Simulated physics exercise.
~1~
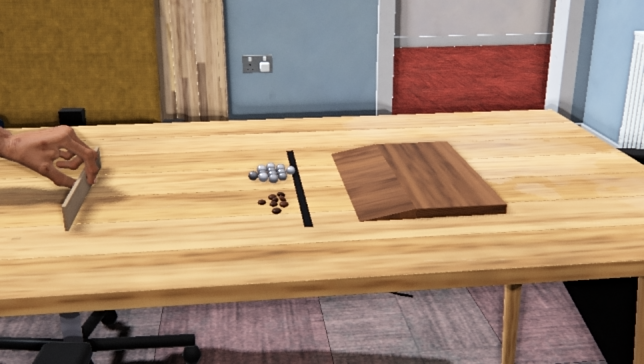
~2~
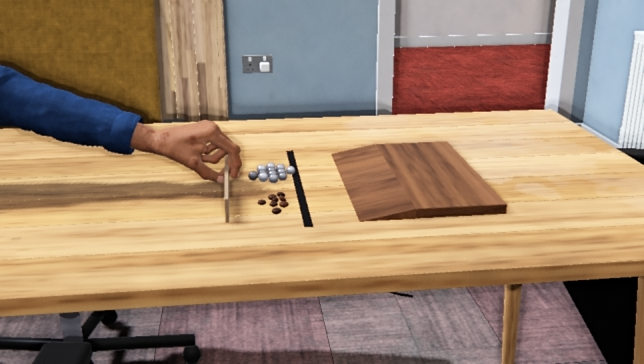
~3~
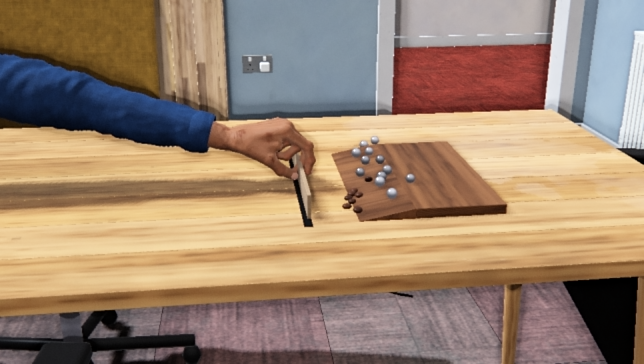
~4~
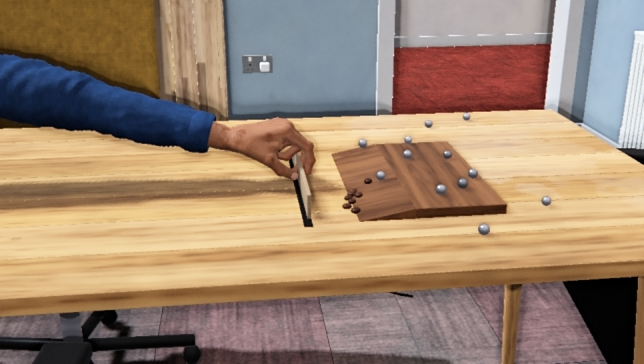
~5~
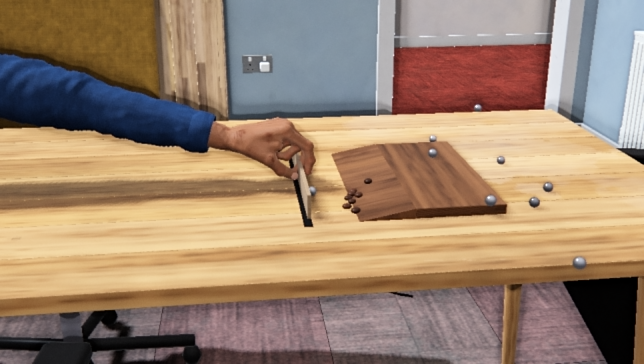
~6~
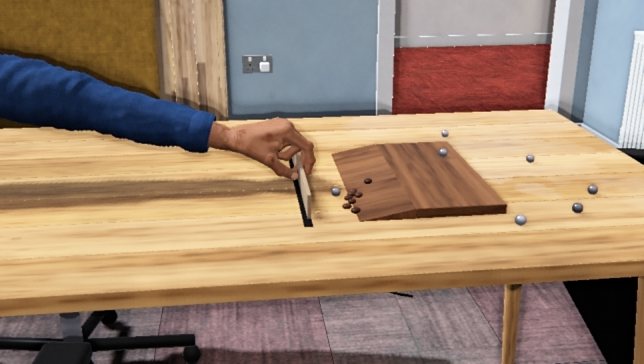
A hand slid an upright card rightward along a wooden table and stopped at the black tape, sending two small piles toward a low wedge. The grey balls rolled over and scattered mostly beyond it, while the brown bits stayed near its lower edge.
